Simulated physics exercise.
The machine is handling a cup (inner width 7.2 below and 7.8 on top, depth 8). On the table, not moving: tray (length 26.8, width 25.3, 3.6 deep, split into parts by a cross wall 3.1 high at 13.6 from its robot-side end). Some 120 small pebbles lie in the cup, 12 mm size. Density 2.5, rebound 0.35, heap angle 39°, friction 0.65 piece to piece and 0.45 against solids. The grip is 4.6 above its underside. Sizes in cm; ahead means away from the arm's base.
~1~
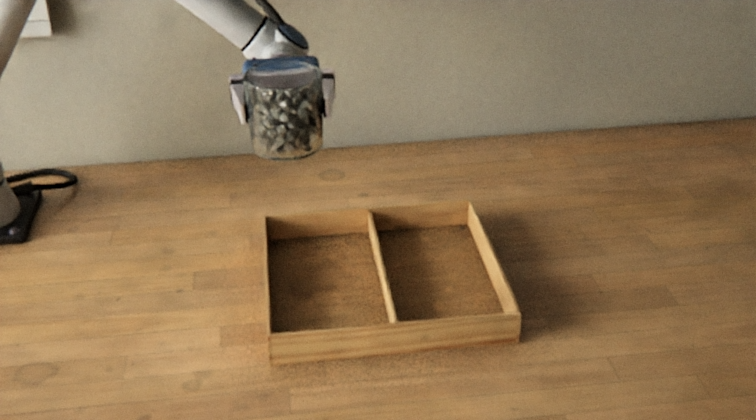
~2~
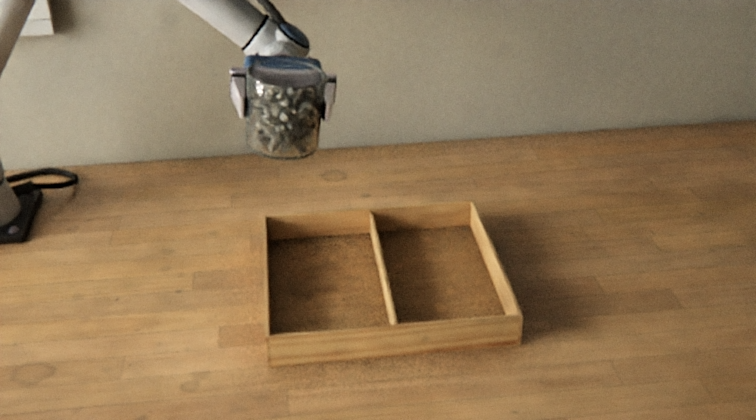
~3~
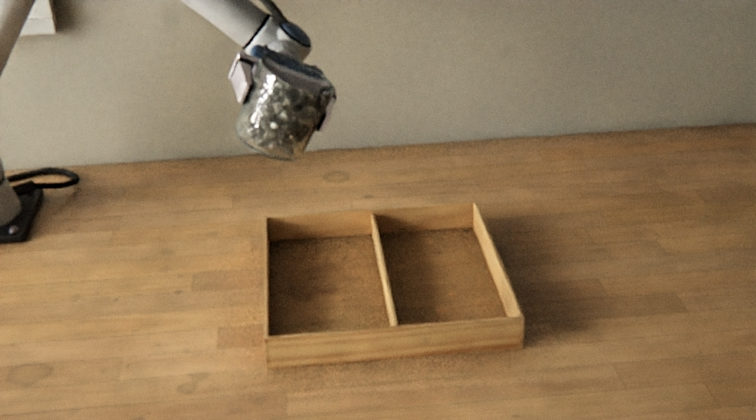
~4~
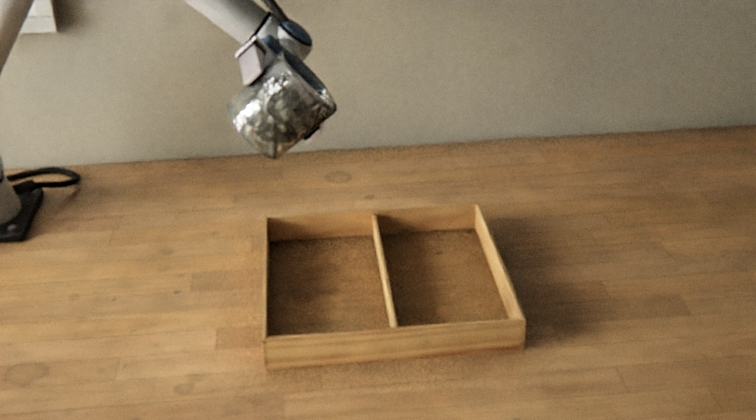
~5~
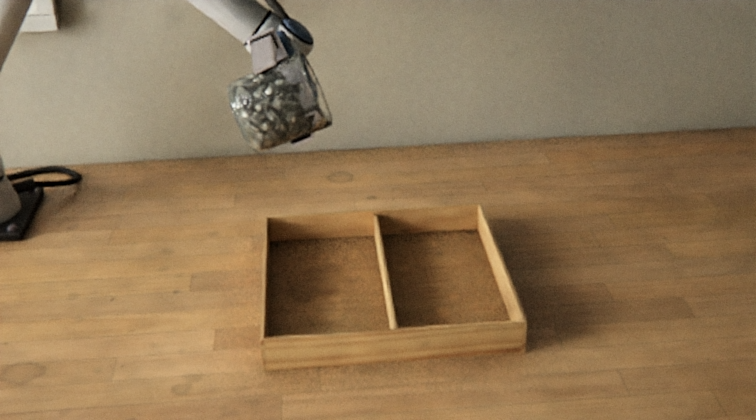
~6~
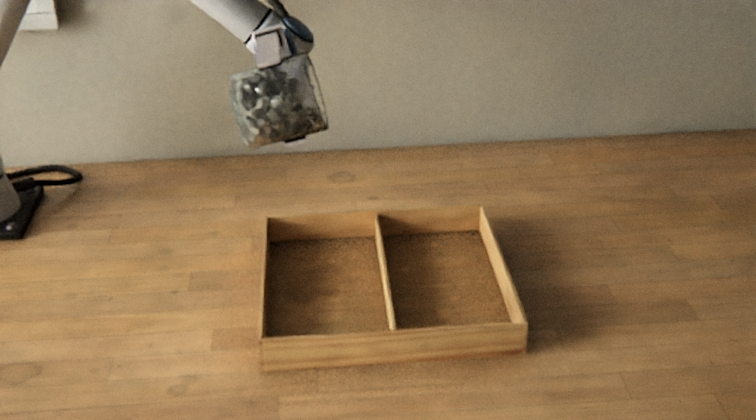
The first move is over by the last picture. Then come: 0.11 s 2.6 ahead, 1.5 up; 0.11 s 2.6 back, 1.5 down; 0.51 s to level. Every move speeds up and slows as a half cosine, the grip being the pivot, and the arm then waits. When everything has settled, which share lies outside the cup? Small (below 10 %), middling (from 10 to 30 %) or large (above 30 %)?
Outside the cup the share is middling, from 10 to 30 %.
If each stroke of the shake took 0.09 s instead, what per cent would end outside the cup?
It would be near 40 per cent.
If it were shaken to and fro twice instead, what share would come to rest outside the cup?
Then about 40 per cent.
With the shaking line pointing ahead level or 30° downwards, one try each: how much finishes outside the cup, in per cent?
About 20 and 5 per cent.
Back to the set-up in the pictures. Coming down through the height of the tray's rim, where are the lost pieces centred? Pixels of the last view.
Around (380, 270).
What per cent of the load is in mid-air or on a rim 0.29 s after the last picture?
Roughly 20 per cent.
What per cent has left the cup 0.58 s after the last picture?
Some 20 per cent.
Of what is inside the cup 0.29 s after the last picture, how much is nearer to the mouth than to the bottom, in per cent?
Some 45 per cent.
Then, 0.29 s after the last picture, tilted 72° forward, highest piece 25 above the table; 95 in the cup, 1 in the far-side part, 24 in flight or on a rim.
Then, 0.58 s after the last picture, tilted 14° forward, highest piece 27 above the table; 93 in the cup, 14 in the robot-side part, 13 in the far-side part.
Then, 0.93 s after the last picture, level, highest piece 27 above the table; 93 in the cup, 14 in the robot-side part, 13 in the far-side part.
Then, 1.98 s after the last picture, level, highest piece 27 above the table; 93 in the cup, 14 in the robot-side part, 13 in the far-side part.
Final count, 93 in the cup, 14 in the robot-side part, 13 in the far-side part. That is 22 % outside the cup.
